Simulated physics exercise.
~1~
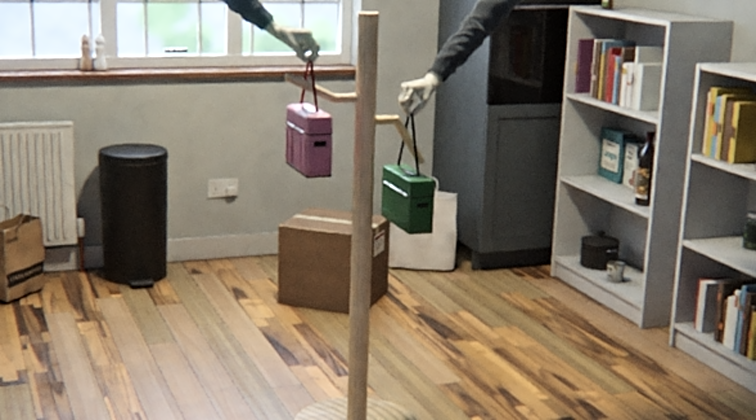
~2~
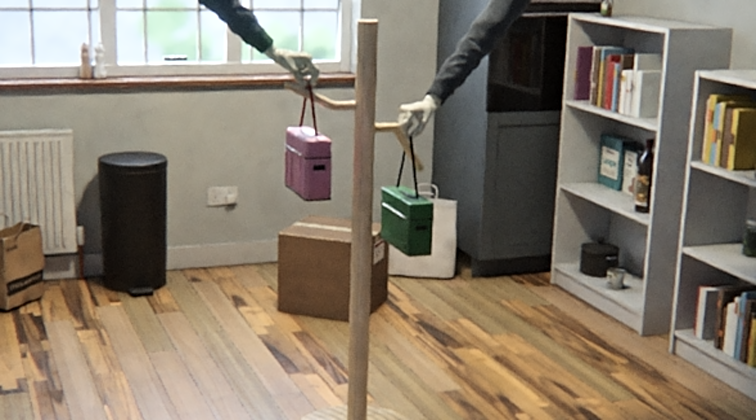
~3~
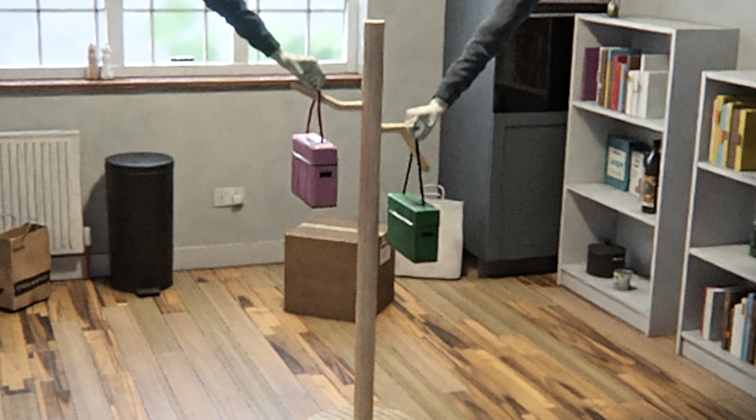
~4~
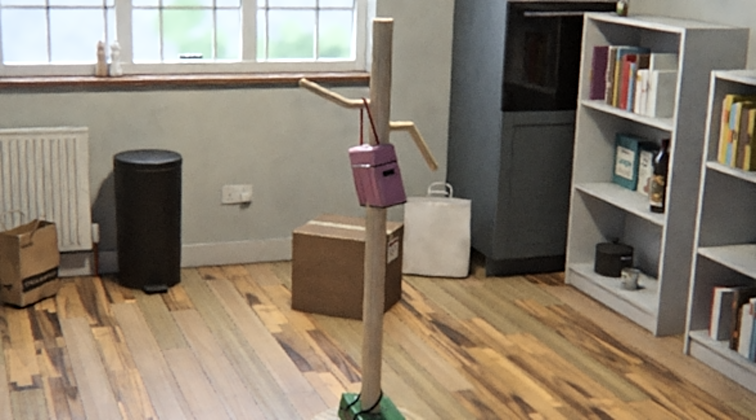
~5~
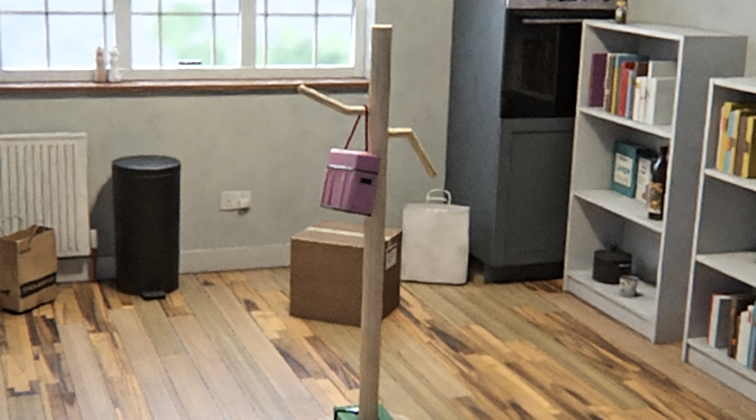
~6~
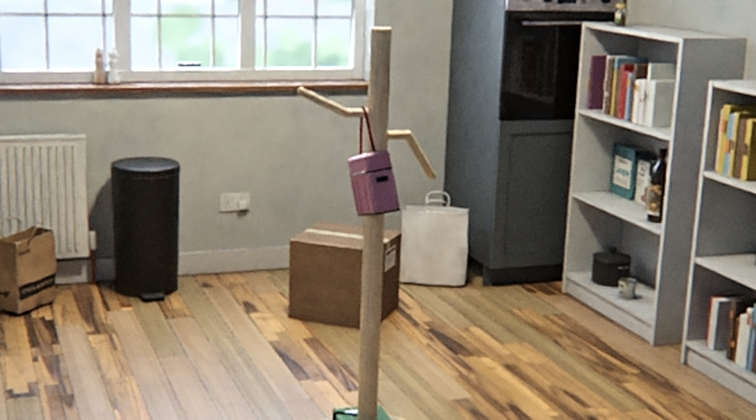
Two hands hanging a pink case and a green case on a wooden stand, the green dropping, the pink staying and swinging.
